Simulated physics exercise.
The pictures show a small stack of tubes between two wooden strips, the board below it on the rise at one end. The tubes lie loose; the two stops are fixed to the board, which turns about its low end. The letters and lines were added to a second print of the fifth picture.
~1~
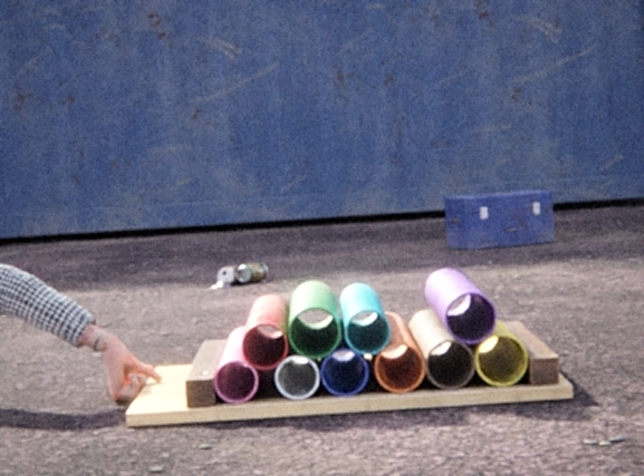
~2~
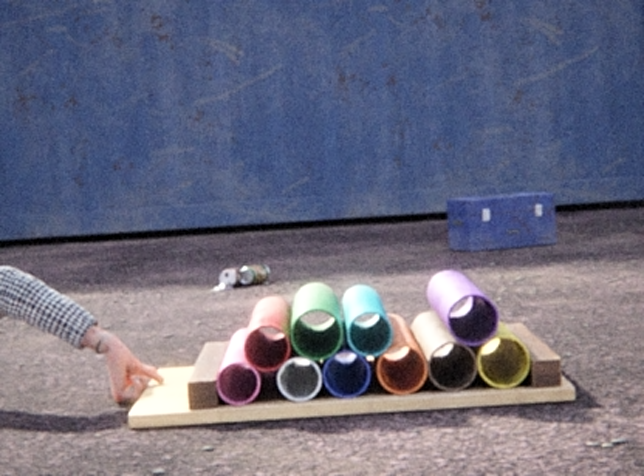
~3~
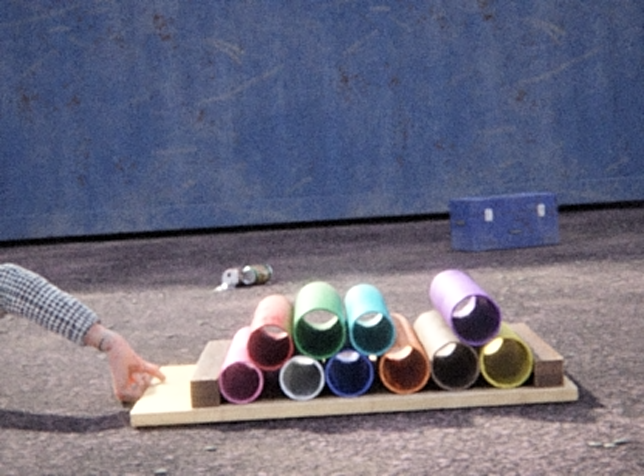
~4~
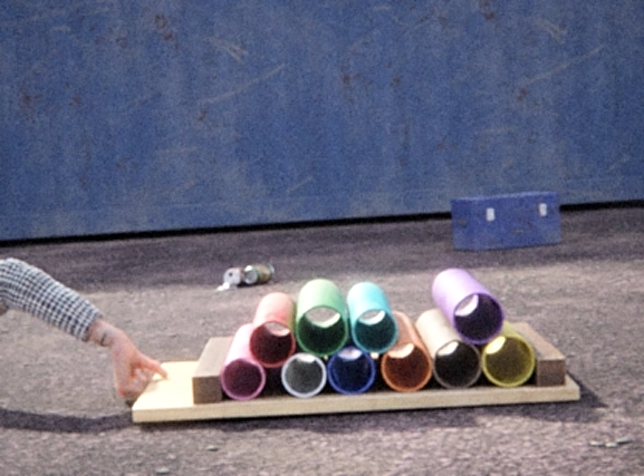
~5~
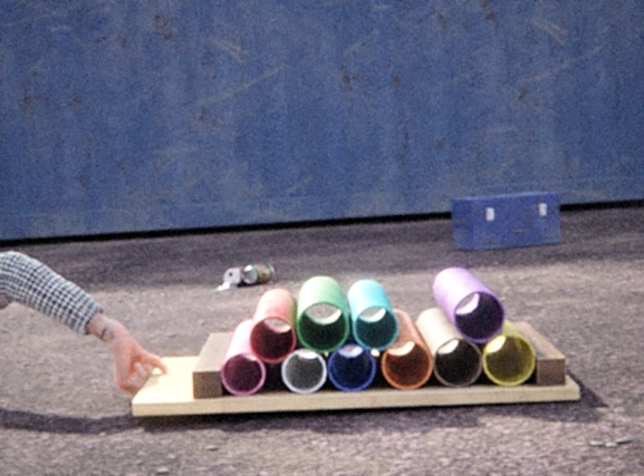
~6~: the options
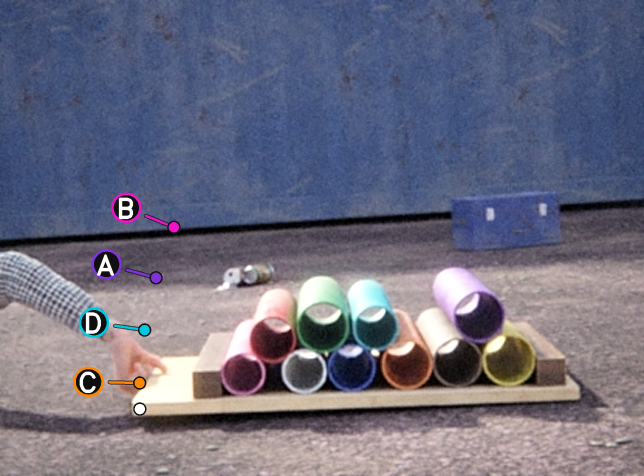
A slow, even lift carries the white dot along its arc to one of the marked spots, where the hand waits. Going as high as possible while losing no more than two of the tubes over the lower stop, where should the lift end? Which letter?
At most to B.
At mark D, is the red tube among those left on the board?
The red tube: Yes.
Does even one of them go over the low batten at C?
No, at C.
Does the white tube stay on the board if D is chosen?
The white tube: Yes.
On the marked copy, A at (156, 278); B at (174, 227); C at (140, 383); D at (145, 330); the white dot at (140, 409).
Taking B. A third of the way, board at 16°.
Two thirds of the way, board at 26°.
When it is over, board at 26°, none over the low batten.
As for the rest, A none over the low batten; C none over the low batten; D none over the low batten.
